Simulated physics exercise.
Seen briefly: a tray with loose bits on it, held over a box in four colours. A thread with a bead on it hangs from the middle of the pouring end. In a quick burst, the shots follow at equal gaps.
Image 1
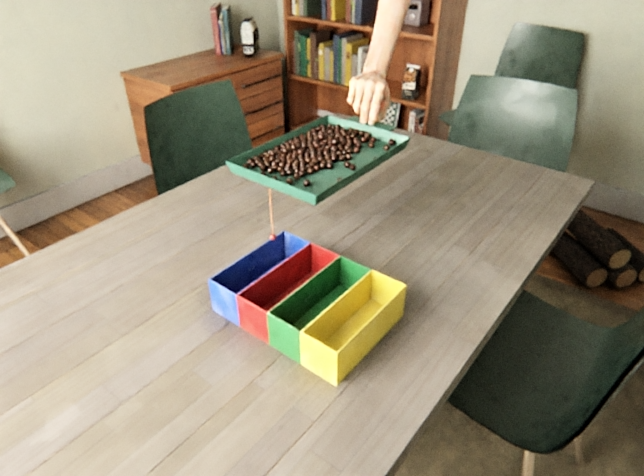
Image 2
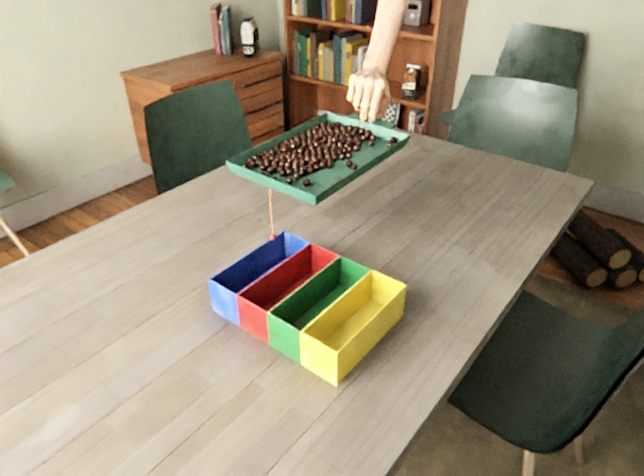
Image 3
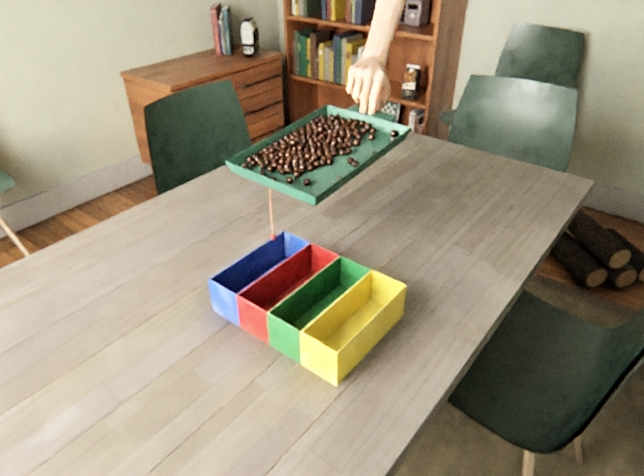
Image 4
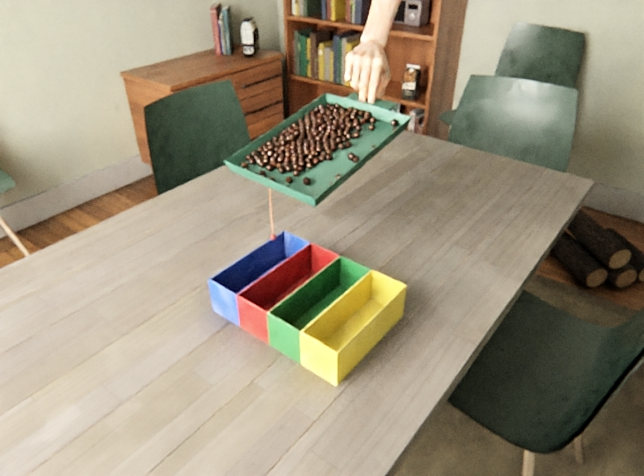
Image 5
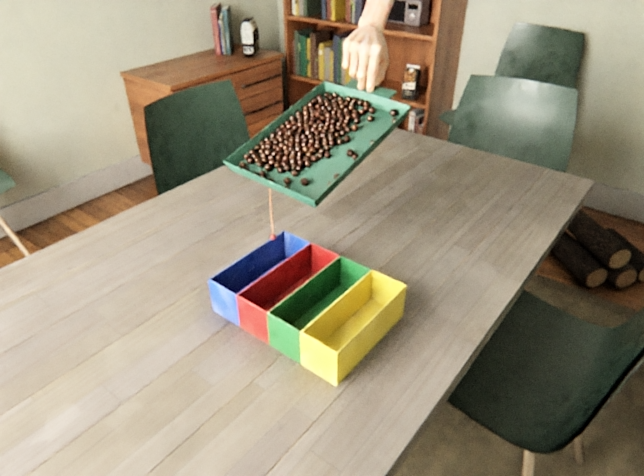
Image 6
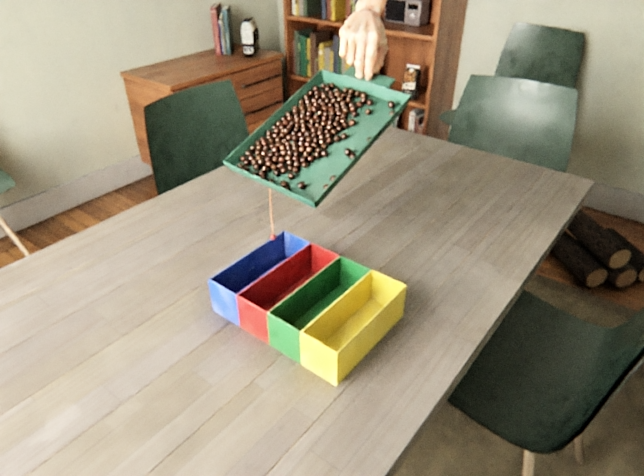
In this clip, a hand at the far edge of a green tray of small brown balls raises that edge, tilting the tray gradually steeper above a box with blue, red, green and yellow cells, and the balls begin shifting.
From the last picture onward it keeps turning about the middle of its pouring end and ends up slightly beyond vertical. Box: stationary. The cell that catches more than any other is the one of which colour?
It is the red one.
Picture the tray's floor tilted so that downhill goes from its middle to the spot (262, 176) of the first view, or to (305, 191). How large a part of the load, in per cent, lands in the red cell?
You'd get 0 per cent the first time and 60 per cent the second time.
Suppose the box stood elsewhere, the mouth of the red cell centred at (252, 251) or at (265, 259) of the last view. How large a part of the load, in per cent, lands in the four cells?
Trial 1 near 90 %, trial 2 near 100 %.
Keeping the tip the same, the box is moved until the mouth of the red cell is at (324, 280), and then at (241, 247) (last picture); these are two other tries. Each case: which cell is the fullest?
For the first spot the answer is the blue one, and for the second spot it is yellow.
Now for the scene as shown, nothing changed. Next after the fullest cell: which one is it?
Second position is held by that blue cell.
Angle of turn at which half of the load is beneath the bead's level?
The tilt is near 85° by then.
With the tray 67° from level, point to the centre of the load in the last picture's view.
The middle of the load sits near (276, 191).
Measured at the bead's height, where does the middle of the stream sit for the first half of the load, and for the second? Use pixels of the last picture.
Near (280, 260) and later near (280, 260).
Shortly afterwards, tray tipped steeply; near two thirds on the tray; a little in the red cell; a little in the blue cell; only a few in the green cell; near a quarter falling or outside the box.
Next, tray tipped past a quarter turn; near a third in the red cell; near a quarter in the blue cell; a little in the green cell; only a few in the yellow cell; near a quarter falling or outside the box.
Some moments later, tray tipped past a quarter turn; near half in the red cell; near a quarter in the blue cell; a little in the green cell; only a few in the yellow cell; near a quarter falling or outside the box.
In the end, tray tipped past a quarter turn; near half in the red cell; near a quarter in the blue cell; a little in the green cell; only a few in the yellow cell; near a quarter outside the box.
